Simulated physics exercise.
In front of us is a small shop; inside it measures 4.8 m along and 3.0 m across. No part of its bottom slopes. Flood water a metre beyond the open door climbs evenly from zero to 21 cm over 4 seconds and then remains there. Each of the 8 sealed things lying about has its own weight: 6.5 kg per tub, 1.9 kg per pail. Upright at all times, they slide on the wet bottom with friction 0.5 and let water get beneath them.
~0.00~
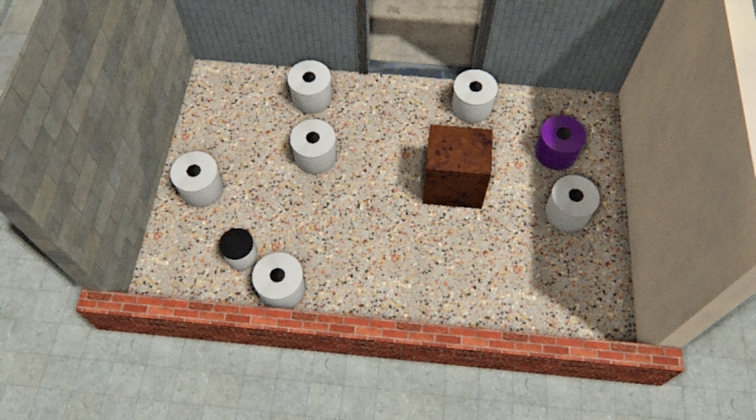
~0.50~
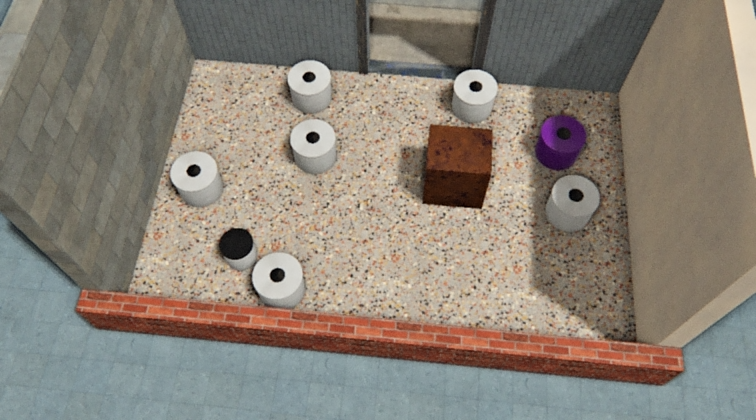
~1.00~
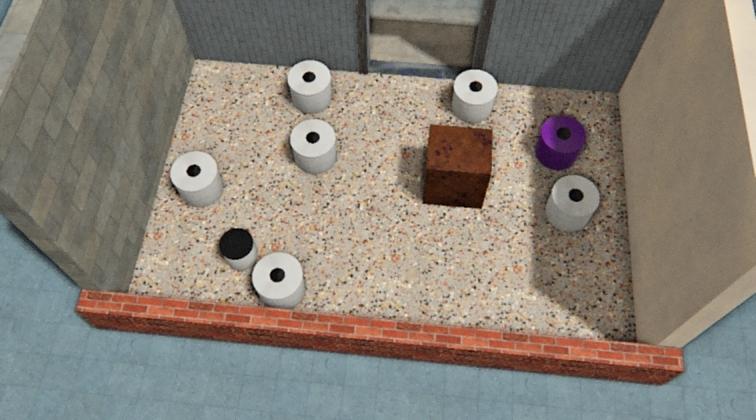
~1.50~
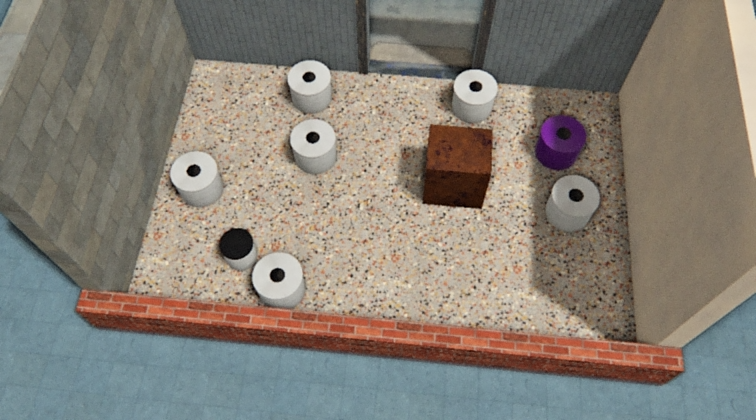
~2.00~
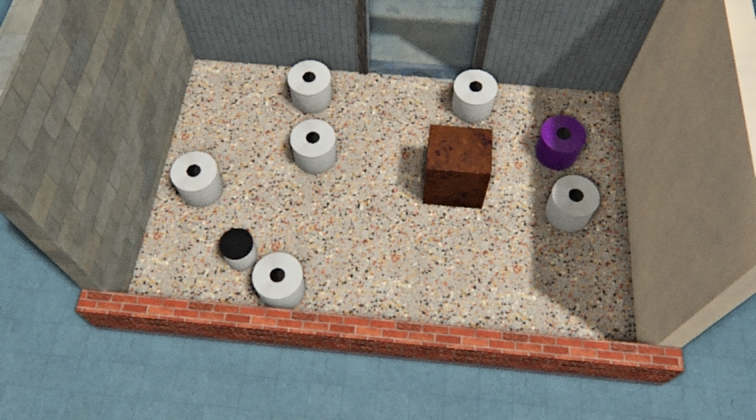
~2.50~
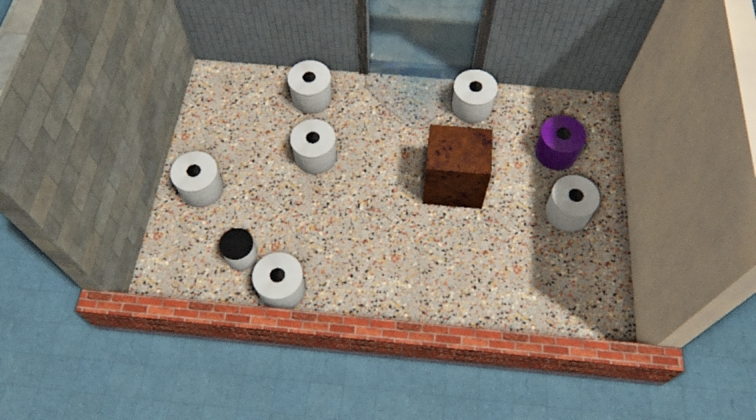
Water spread over the grey paving outside a small walled shop, turning it blue, then crept through the back doorway onto the speckled floor, while the white tubs, purple tub and rusty block stayed put.
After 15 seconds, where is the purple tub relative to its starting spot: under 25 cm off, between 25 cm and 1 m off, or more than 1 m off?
It is between 25 cm and 1 m off.
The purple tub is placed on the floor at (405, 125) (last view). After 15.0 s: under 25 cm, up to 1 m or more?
It goes a long way.
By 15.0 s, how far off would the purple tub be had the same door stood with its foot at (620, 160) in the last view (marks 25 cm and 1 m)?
The purple tub covers a long distance.
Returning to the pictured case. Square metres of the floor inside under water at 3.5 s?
The covered patch comes to about 2.5 m2.
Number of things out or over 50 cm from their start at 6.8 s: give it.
The number I get is 4.
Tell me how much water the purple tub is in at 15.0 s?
14 cm, roughly.
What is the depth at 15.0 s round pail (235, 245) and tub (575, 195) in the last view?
11 and 10 cm.
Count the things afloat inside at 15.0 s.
The number is 8.
After 3.5 s the purple tub is near (564, 134), 0.0 m from its start, aground; 0 afloat.
After 6.8 s the purple tub is near (606, 105), 0.6 m from its start, afloat; 3 afloat.
After 11.0 s the purple tub is near (515, 79), 0.8 m from its start, afloat; 8 afloat.
After 15.0 s the purple tub is near (518, 114), 0.5 m from its start, afloat; 8 afloat.
